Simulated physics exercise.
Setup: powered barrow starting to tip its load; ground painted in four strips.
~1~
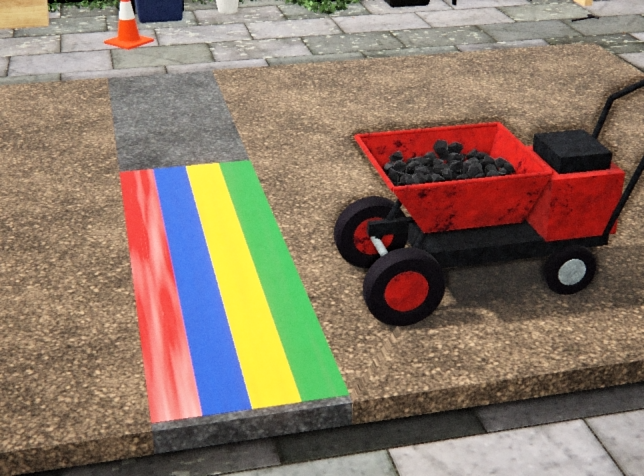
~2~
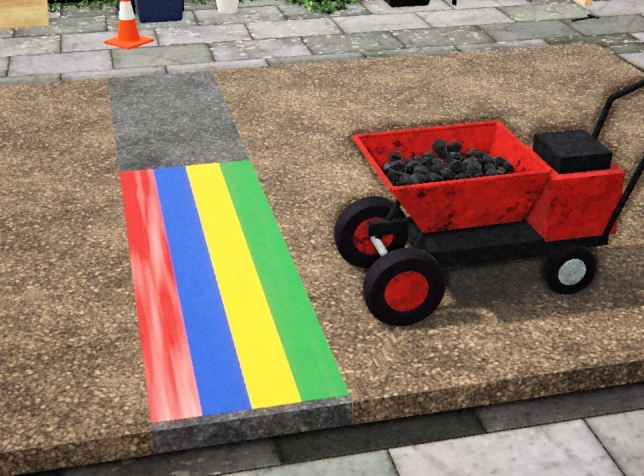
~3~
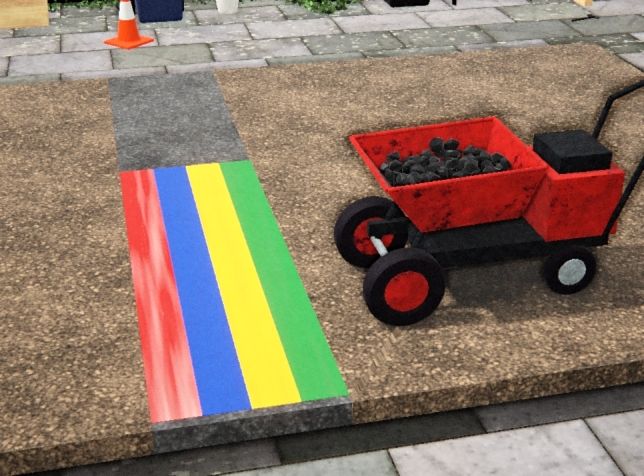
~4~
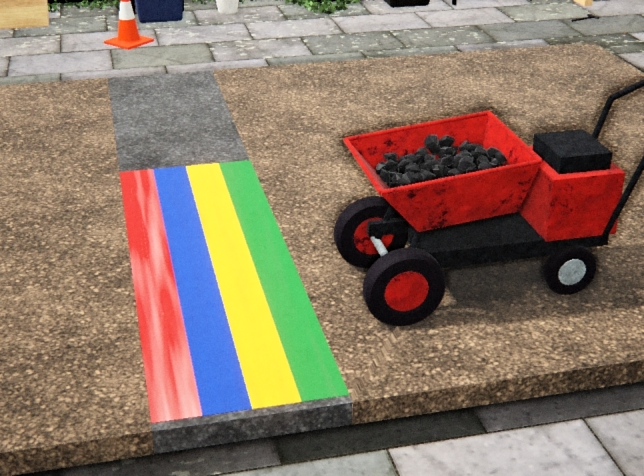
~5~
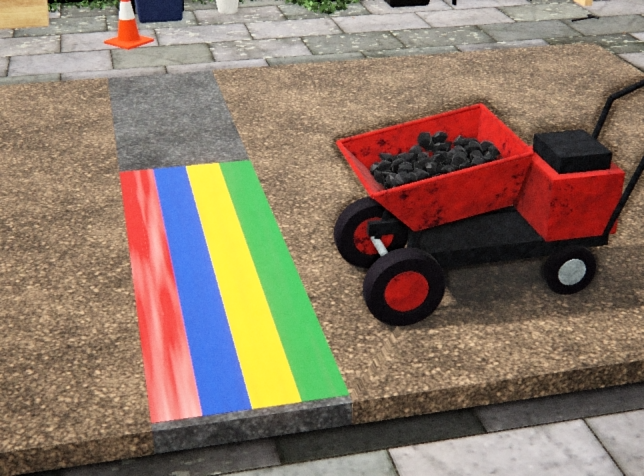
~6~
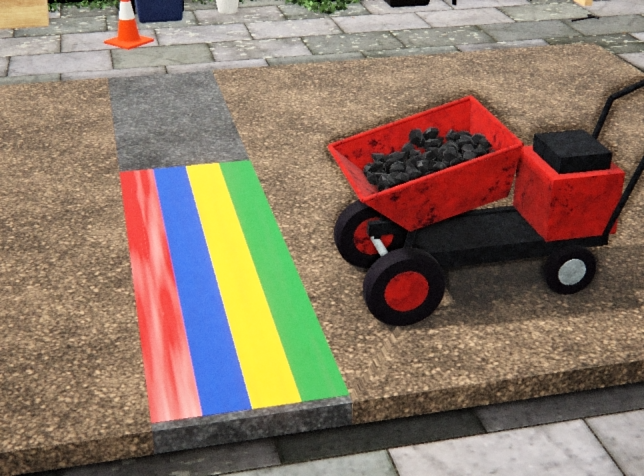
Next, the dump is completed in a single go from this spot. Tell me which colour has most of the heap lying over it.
Most of the heap lies over yellow.
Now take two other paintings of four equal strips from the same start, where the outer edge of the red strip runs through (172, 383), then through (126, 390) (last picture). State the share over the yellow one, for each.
Roughly 30 % and 40 %.
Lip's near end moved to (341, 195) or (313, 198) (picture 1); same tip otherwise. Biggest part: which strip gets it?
Result, place 1: The strip in blue; place 2: The red strip.
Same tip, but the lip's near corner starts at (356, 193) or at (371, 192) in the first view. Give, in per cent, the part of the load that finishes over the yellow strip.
You'd see around 20 per cent the first time and around 30 per cent the second.
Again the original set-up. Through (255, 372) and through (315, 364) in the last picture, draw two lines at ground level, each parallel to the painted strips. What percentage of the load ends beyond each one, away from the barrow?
I'd put it near 60 in a hundred, then near 100 in a hundred.
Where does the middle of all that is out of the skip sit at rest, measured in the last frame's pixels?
Last view, centre at rest - approx. (227, 306).
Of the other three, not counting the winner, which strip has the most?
The blue strip comes second.
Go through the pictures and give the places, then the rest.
The first picture shows lip of the skip (393, 189), level; top of the load (467, 169), lumps of coal; green strip (311, 360); yellow strip (265, 367); blue strip (218, 373); red strip (170, 379).
The second picture shows lip of the skip (392, 190), level; top of the load (466, 168).
The third picture shows lip of the skip (388, 191), tipped barely; top of the load (463, 166).
The fourth picture shows lip of the skip (381, 193), tipped a little; top of the load (458, 163).
The fifth picture shows lip of the skip (373, 196), tipped a little; top of the load (461, 153).
The sixth picture shows lip of the skip (363, 201), tipped clearly; top of the load (468, 151); green strip (311, 360); yellow strip (265, 367); blue strip (218, 373); red strip (170, 379).
Just after the last frame, skip tipped steeply; every one in the skip.
A moment on, skip tipped steeply; almost all in the skip; just a few over the green strip; just a few over the yellow strip.
Further on, skip tipped right over; roughly a quarter in the skip; about a tenth over the green strip; roughly a third over the yellow strip; roughly a quarter over the blue strip; about a tenth over the red strip; just a few off the paint.
When it is over, skip tipped right over; about a tenth over the green strip; roughly a third over the yellow strip; roughly a quarter over the blue strip; about a tenth over the red strip; about a tenth off the paint.
